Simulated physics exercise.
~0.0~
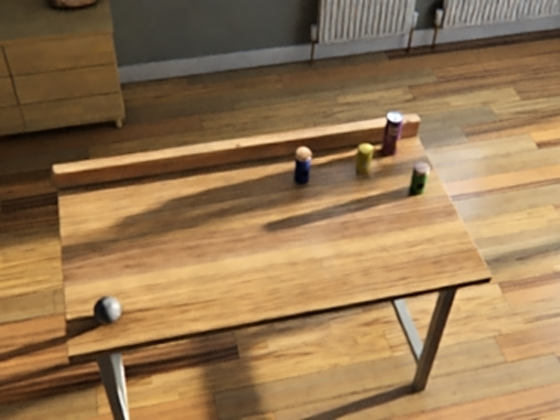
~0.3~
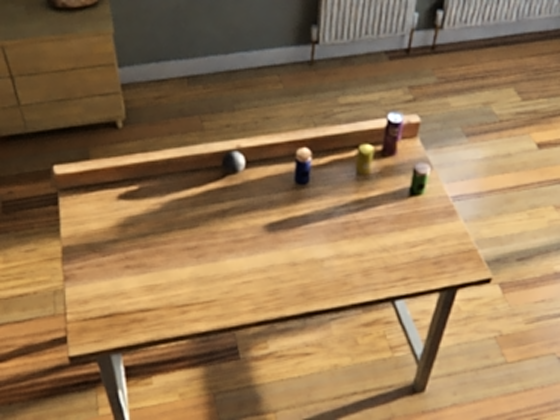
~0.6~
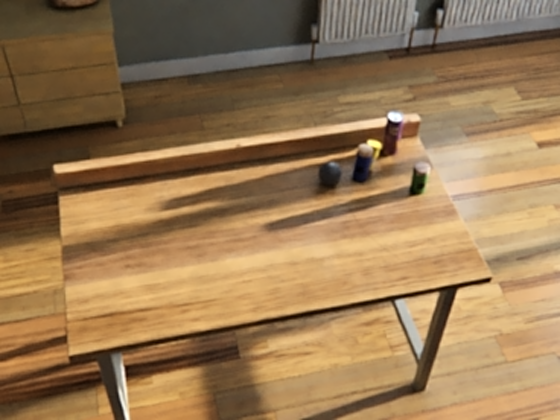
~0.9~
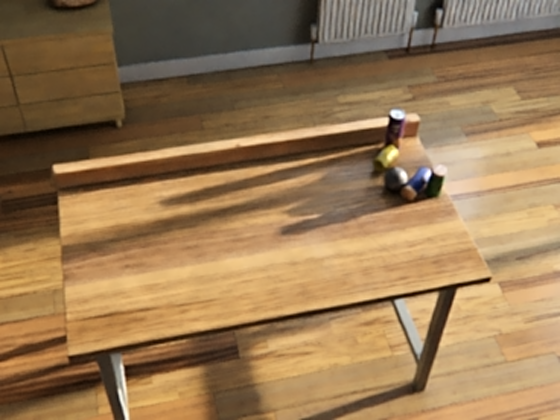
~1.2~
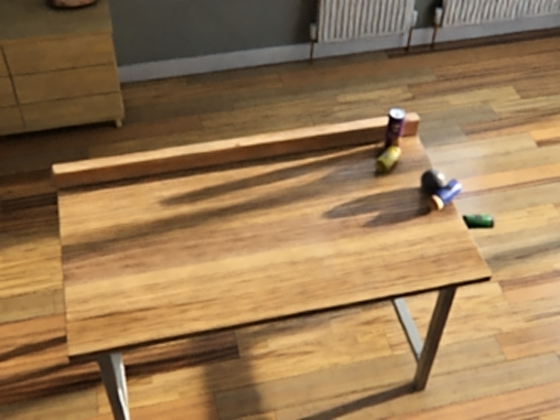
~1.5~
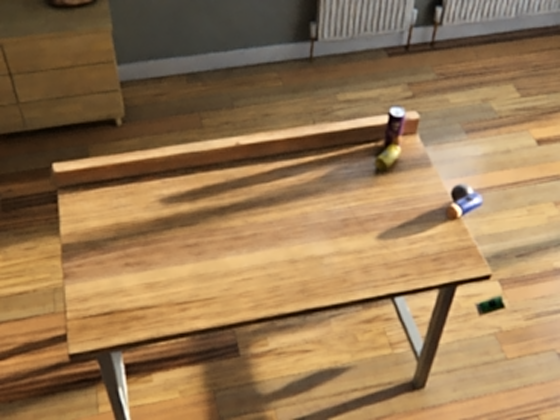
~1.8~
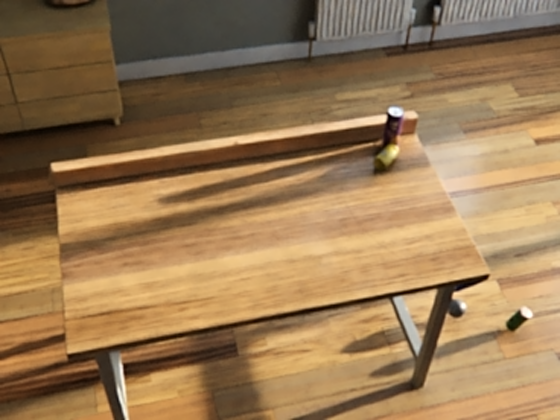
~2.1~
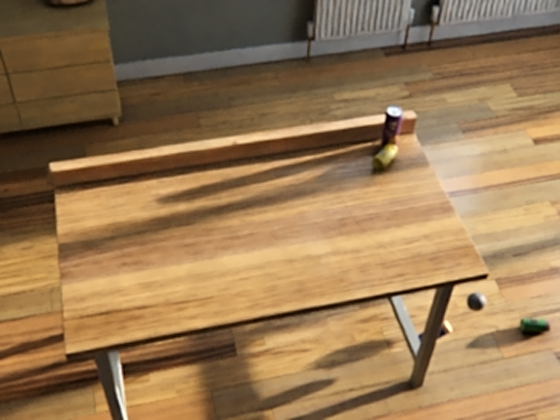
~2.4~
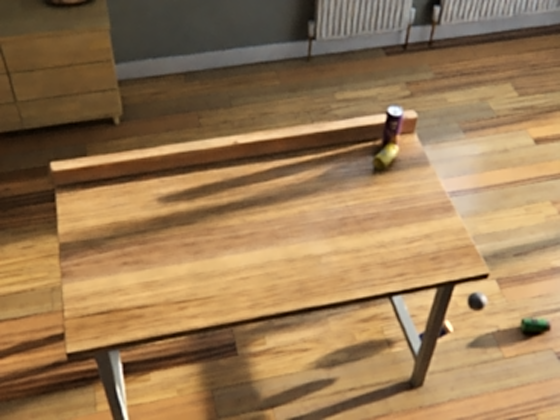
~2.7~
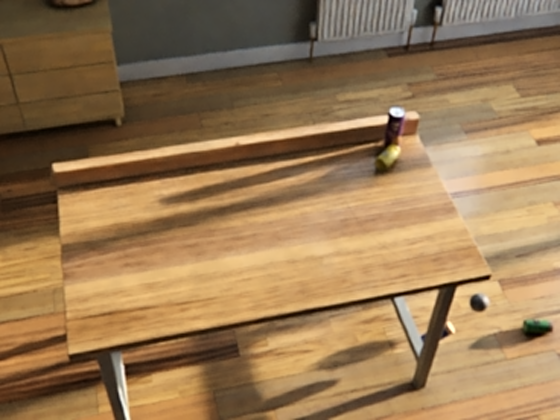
A wooden table with a low rail along its far edge stands on a plank floor, seen from above, with a cabinet and radiators behind. A grey ball sits at the near left corner, while a blue shaker, a yellow shaker, a green shaker and a purple can stand toward the far right. The ball rolls to the rail, heads right and knocks over the blue and yellow shakers. It pushes on into the green one, which drops off the right edge, followed by the blue shaker and the ball. They come to rest on the floor, the green shaker on its side, while the yellow shaker lies beside the standing can.
